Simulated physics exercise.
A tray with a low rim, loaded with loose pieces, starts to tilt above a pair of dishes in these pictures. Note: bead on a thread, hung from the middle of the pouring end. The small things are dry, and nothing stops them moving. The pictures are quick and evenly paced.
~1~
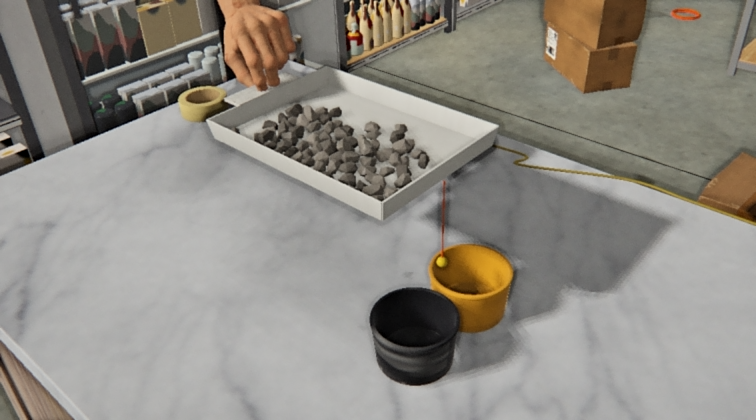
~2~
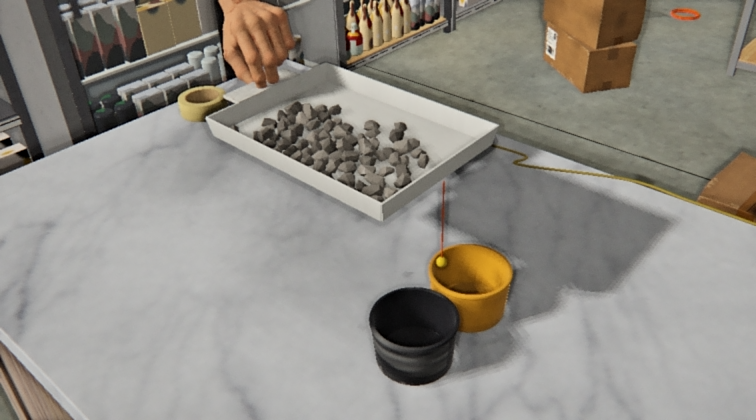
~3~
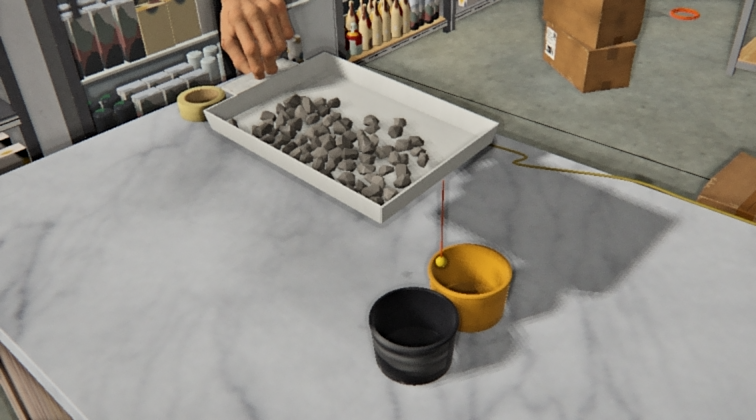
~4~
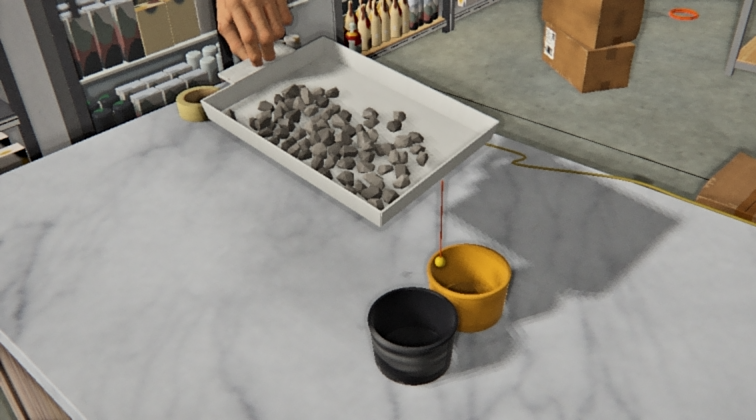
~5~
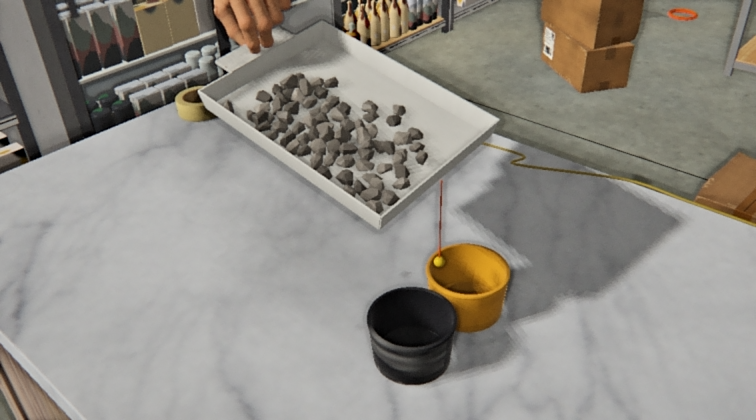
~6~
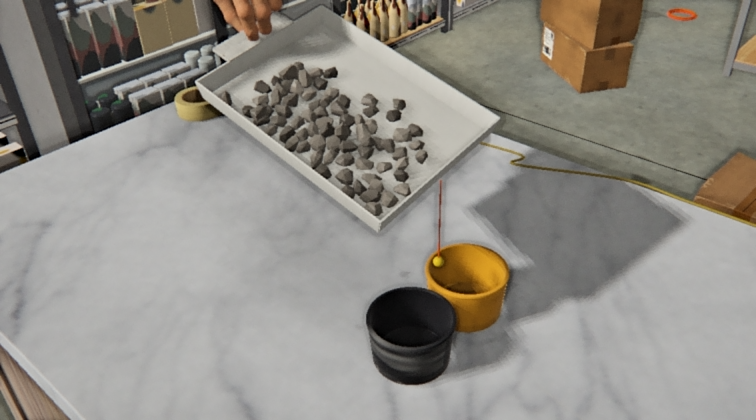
A hand lifting the far end of a white tray of gray gravel, tilting it above black and yellow dishes on marble.
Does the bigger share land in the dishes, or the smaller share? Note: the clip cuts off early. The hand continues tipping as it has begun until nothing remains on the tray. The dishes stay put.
The catch is better than half, if you ask me.
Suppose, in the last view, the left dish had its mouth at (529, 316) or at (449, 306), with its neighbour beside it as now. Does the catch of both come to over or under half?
Placing 1: A minority of it. Placing 2: A minority of it.
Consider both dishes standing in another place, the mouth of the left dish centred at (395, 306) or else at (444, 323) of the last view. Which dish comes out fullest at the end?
Well, first the one further left, then the one further left.
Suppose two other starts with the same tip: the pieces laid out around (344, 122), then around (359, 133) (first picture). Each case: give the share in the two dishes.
Some 80 and then some 90 per cent.
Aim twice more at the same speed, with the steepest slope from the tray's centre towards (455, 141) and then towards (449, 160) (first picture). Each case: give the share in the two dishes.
The share is 20 per cent in the first and 30 per cent in the second.
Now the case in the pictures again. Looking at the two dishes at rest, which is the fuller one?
Simple - it is the one placed left.
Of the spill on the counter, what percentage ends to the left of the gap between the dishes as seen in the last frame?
Near 80 per cent.
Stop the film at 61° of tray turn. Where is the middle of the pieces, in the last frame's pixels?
Load centre: Approx. (354, 141).
Soon, tray tipped steeply; all on the tray.
A while on, tray tipped right over; most on the tray; a small part in the left dish; a small part outside both; a small part in the air.
Towards the end, tray tipped past a quarter turn; about two thirds in the left dish; about a third outside both.
Finally, tray tipped past a quarter turn; about two thirds in the left dish; none in the right dish; about a third outside both.
